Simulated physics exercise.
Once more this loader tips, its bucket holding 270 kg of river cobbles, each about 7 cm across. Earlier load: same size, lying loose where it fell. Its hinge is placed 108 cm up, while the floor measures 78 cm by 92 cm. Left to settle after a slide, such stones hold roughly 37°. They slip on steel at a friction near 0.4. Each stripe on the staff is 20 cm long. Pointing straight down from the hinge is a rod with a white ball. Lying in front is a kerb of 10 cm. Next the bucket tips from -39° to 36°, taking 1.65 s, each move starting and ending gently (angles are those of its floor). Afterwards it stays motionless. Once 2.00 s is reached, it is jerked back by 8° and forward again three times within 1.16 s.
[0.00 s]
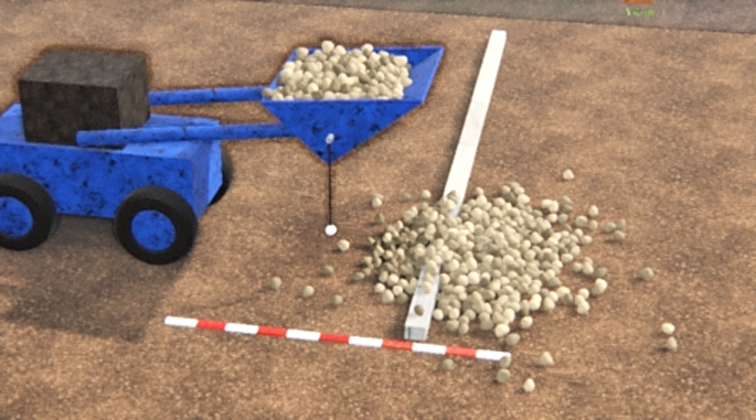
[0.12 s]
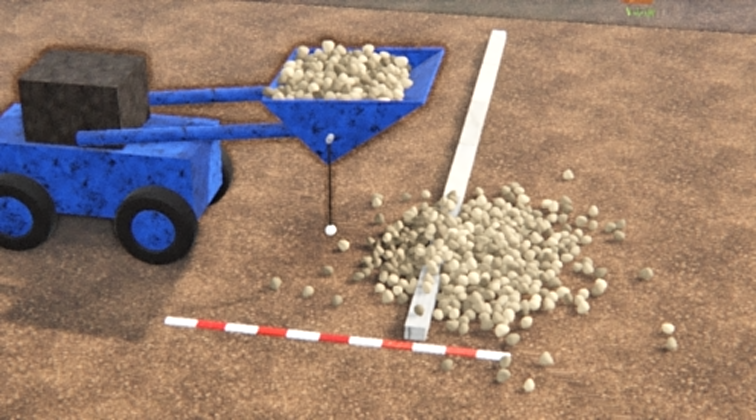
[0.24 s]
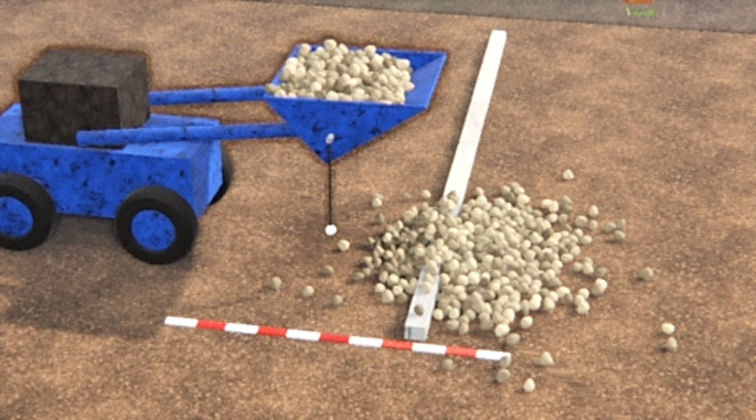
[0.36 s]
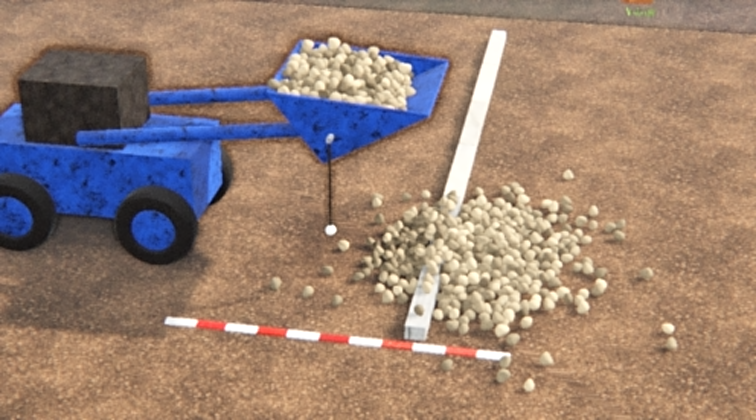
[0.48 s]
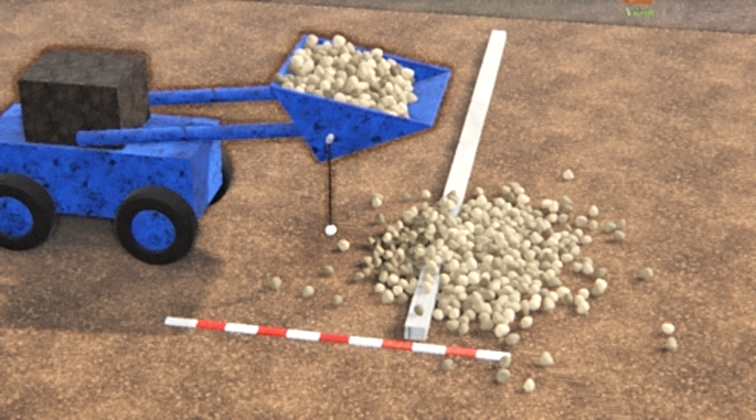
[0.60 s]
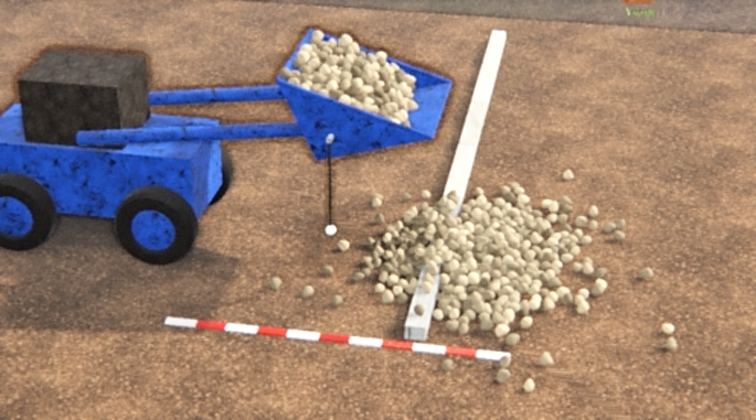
On a patch of brown ground, a blue loader with a dark block on its back holds a raised bucket of pale rounded stones beside a loose heap lying across a white kerb. The bucket tilts slowly forward, its right-hand lip lowering, while the stones shift slightly inside and the wheels stay still.
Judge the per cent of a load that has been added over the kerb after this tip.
The added amount is roughly 75 per cent of a load.
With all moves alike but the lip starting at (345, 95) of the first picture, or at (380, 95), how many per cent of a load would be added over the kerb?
Some 5 percent, and then 25 percent.
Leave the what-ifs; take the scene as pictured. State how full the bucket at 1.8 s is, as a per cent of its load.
Held: Around 40 % of the load.
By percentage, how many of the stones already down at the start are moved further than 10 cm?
Roughly 15 percent.
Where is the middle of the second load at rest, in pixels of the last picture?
I'd point to about (476, 241).
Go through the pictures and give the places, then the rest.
In the first picture, the bucket is at -39°, its lip at (423, 101); the top of the load is at (359, 58). The earlier load is highest near (450, 237), 20 cm above ground level, 24 % on this side of the kerb, 76 % over the kerb.
In the second picture, the bucket is at -38°, its lip at (423, 103); the top of the load is at (353, 61); the stones move at 0.1 m/s on average.
The third picture shows lip at (426, 108), floor tilted -35°, highest stones at (342, 60); the stones move at 0.1 m/s on average.
In the fourth picture, the bucket is at -30°, its lip at (428, 116); the top of the load is at (319, 60); the stones move at 0.2 m/s on average.
In the fifth picture, the bucket is at -24°, its lip at (431, 126); the top of the load is at (316, 53); the stones move at 0.2 m/s on average.
The sixth picture shows lip at (432, 138), floor tilted -16°, highest stones at (319, 49); the stones move at 0.2 m/s on average.
After 1.2 s the floor is at 24°; in per cent of one load, 96 in the bucket, 27 on this side of the kerb, 77 over the kerb; the foremost stones are at (629, 272).
After 1.8 s the floor is at 36°; in per cent of one load, 39 in the bucket, 55 on this side of the kerb, 106 over the kerb; the foremost stones are at (629, 272).
After 3.6 s the floor is at 36°; in per cent of one load, 0 in the bucket, 49 on this side of the kerb, 151 over the kerb; the foremost stones are at (637, 270).
After 6.0 s the floor is at 36°; in per cent of one load, 0 in the bucket, 49 on this side of the kerb, 151 over the kerb; the foremost stones are at (637, 270). Net gain over the kerb, 75.
